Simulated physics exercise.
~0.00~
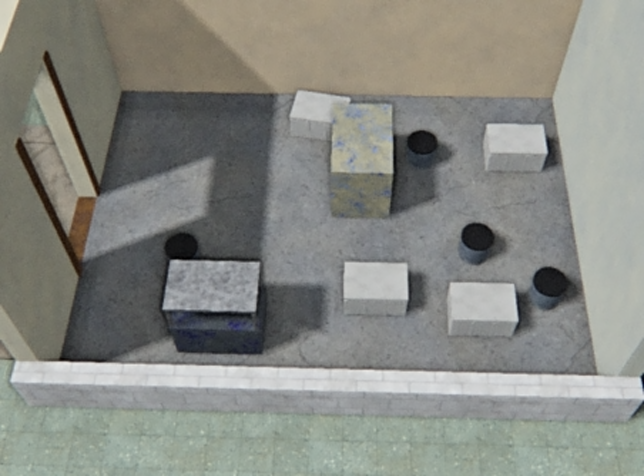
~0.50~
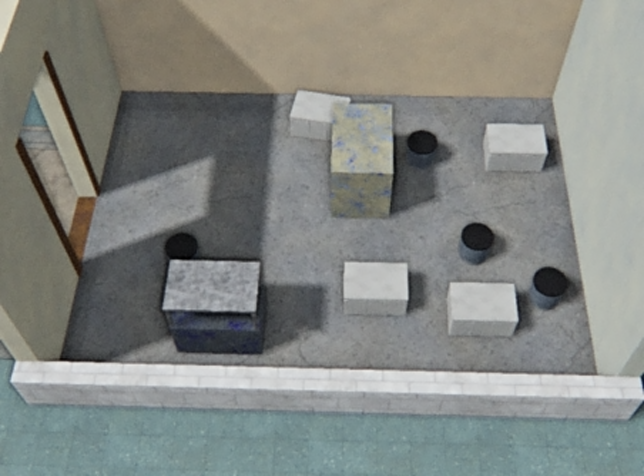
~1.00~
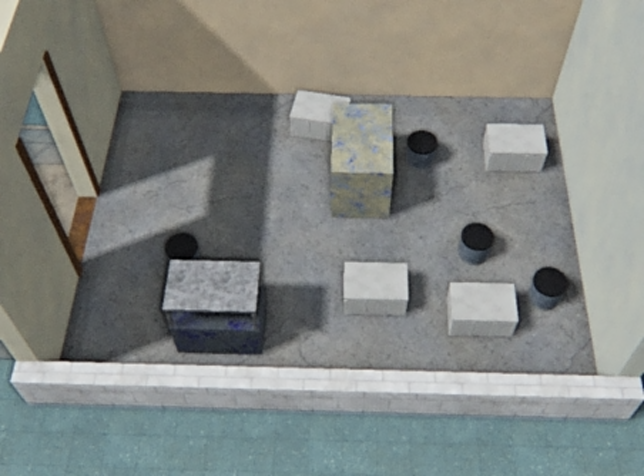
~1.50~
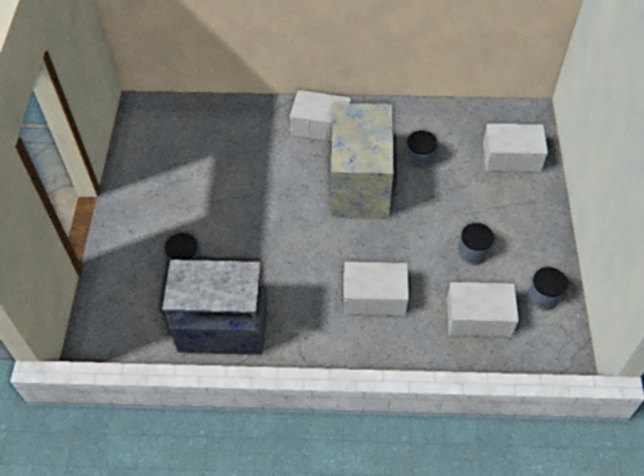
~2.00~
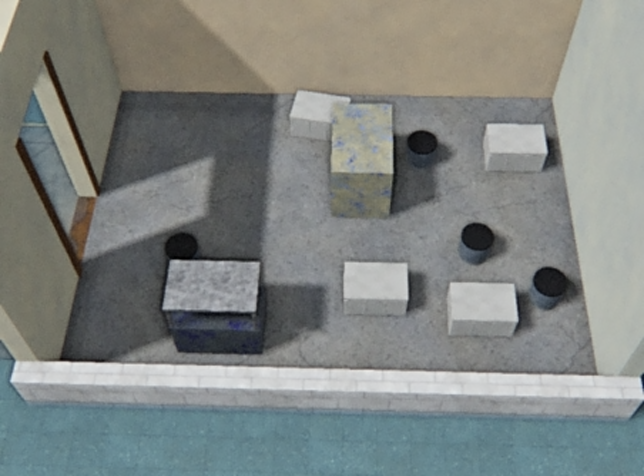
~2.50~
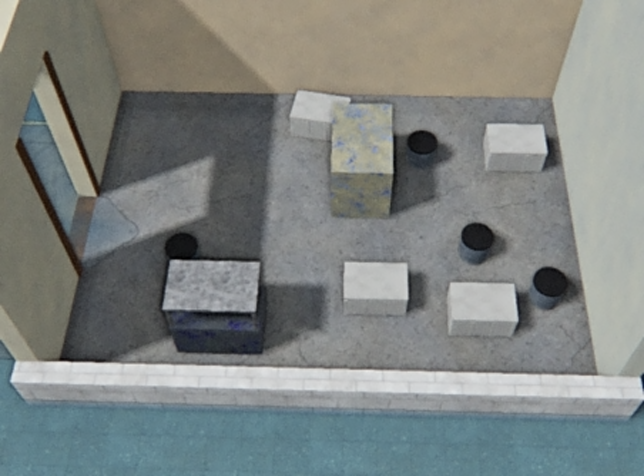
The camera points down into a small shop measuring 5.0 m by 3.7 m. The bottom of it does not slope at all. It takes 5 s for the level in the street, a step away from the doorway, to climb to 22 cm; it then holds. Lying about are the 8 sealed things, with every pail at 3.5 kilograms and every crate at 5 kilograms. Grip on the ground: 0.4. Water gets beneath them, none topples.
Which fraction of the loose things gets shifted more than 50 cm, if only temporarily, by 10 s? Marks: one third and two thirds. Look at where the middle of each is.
Most likely a middling share gets moved that far.
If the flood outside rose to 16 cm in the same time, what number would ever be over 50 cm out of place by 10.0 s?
I count 4 of them in that case.
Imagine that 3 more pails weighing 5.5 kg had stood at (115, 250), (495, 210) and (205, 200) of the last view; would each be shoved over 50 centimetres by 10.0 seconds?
Beyond the limit; within the limit; beyond the limit.
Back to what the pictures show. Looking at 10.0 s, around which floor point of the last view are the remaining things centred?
Centred roughly on (515, 239).
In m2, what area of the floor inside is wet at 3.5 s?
That flooded area is roughly 2.0 m2.
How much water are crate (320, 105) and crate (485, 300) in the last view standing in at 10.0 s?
Some 5 cm at the first, some 10 cm at the second.
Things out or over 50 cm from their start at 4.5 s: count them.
It comes to 0.
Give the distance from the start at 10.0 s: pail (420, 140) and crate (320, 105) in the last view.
Respectively 0 and 150 centimetres.
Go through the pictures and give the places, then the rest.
In the first picture, a pail at (478, 236), on the bottom; a crate at (376, 281) rests on the ground; water covers 0.0 m2; 0 of 8 have shifted.
In the second picture, a pail at (478, 236) rests on the ground; a crate at (376, 281) rests on the ground; 0.0 m2 under water; 0 of 8 have shifted.
In the third picture, a pail at (478, 236) rests on the ground; a crate at (376, 281), on the bottom; water covers 0.0 m2; 0 of 8 have shifted.
In the fourth picture, a pail at (478, 236), on the bottom; a crate at (376, 281), on the bottom; 0.0 m2 under water; 0 of 8 have shifted.
In the fifth picture, a pail at (478, 236) rests on the ground; a crate at (376, 281), on the bottom; water covers 0.0 m2; 0 of 8 have shifted.
In the sixth picture, a pail at (478, 236) rests on the ground; a crate at (376, 281) rests on the ground; water covers 0.2 m2; 0 of 8 have shifted.
After 3.5 s 0 of 8 are over 50 cm from their spots; 0 afloat.
After 4.5 s 0 of 8 are over 50 cm from their spots; 0 afloat.
After 7.0 s 2 of 8 are over 50 cm from their spots; 1 afloat.
After 10.0 s 5 of 8 are over 50 cm from their spots, and 5 have been at some point; 7 afloat.
